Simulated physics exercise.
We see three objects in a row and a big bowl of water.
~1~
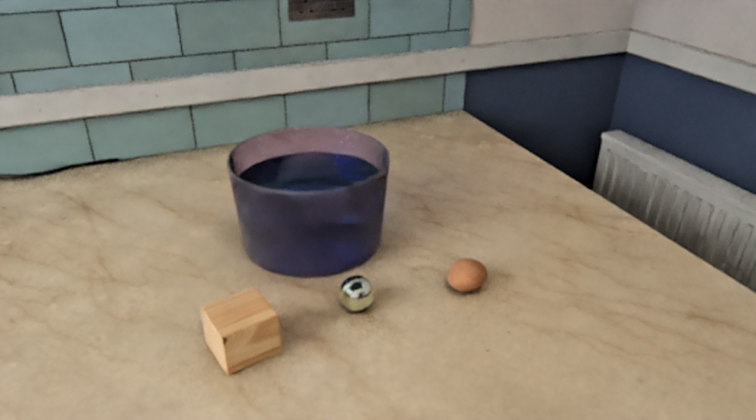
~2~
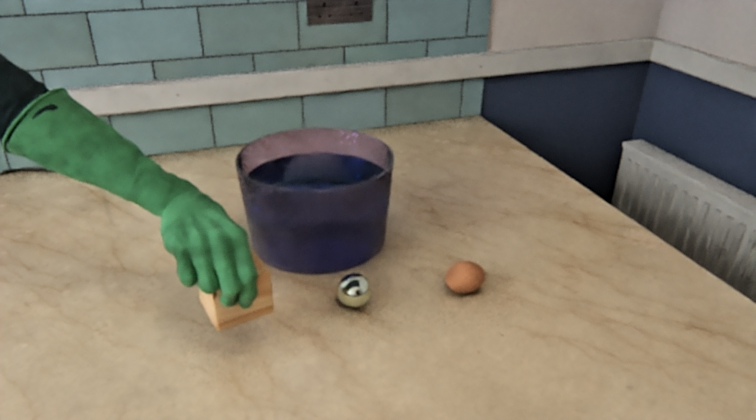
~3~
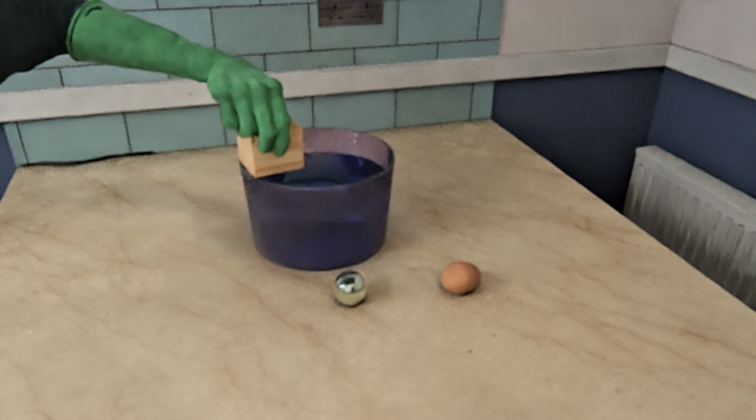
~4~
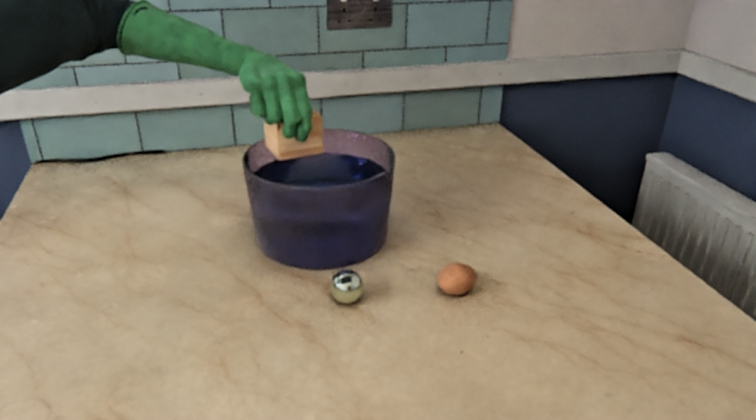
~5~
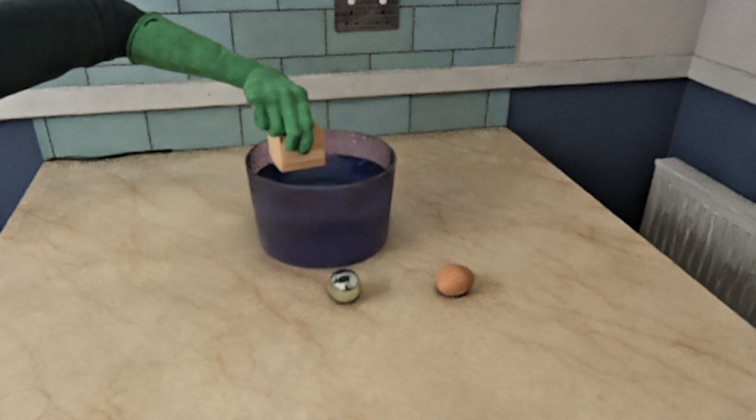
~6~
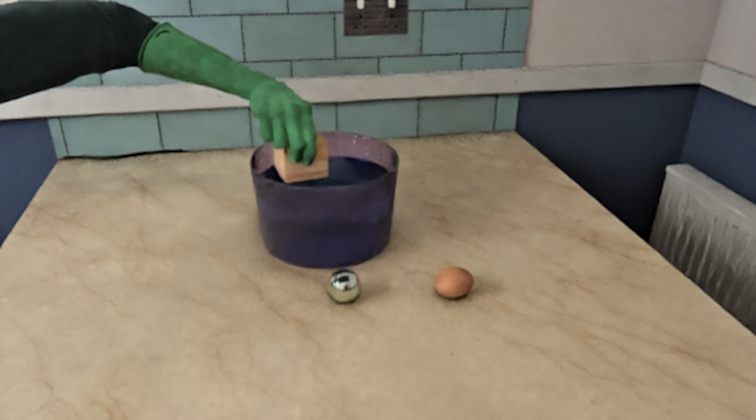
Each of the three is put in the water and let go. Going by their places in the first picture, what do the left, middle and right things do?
From the left: It bobs on top, it ends on the bottom, it ends on the bottom.
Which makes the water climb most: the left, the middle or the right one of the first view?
The left one.
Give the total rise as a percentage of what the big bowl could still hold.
About 16 per cent.
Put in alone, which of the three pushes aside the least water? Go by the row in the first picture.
The middle object.
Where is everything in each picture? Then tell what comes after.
The first picture shows the row from the left; wooden block (241, 330); steel ball (357, 293); egg (467, 275).
The second picture shows a hand picks up the wooden block; wooden block (235, 288); egg (465, 277).
In the third picture, it is carried over; wooden block (270, 144); steel ball (350, 287).
In the fourth picture, it is above the big bowl; wooden block (293, 132); egg (458, 279).
The fifth picture shows it comes down; wooden block (296, 144); steel ball (345, 285).
In the sixth picture, it is just over the surface; wooden block (300, 155); steel ball (344, 285); egg (454, 282).
Next, the wooden block rides on the surface.
After that, the steel ball sinks.
Finally, the egg sinks; afloat, wooden block.
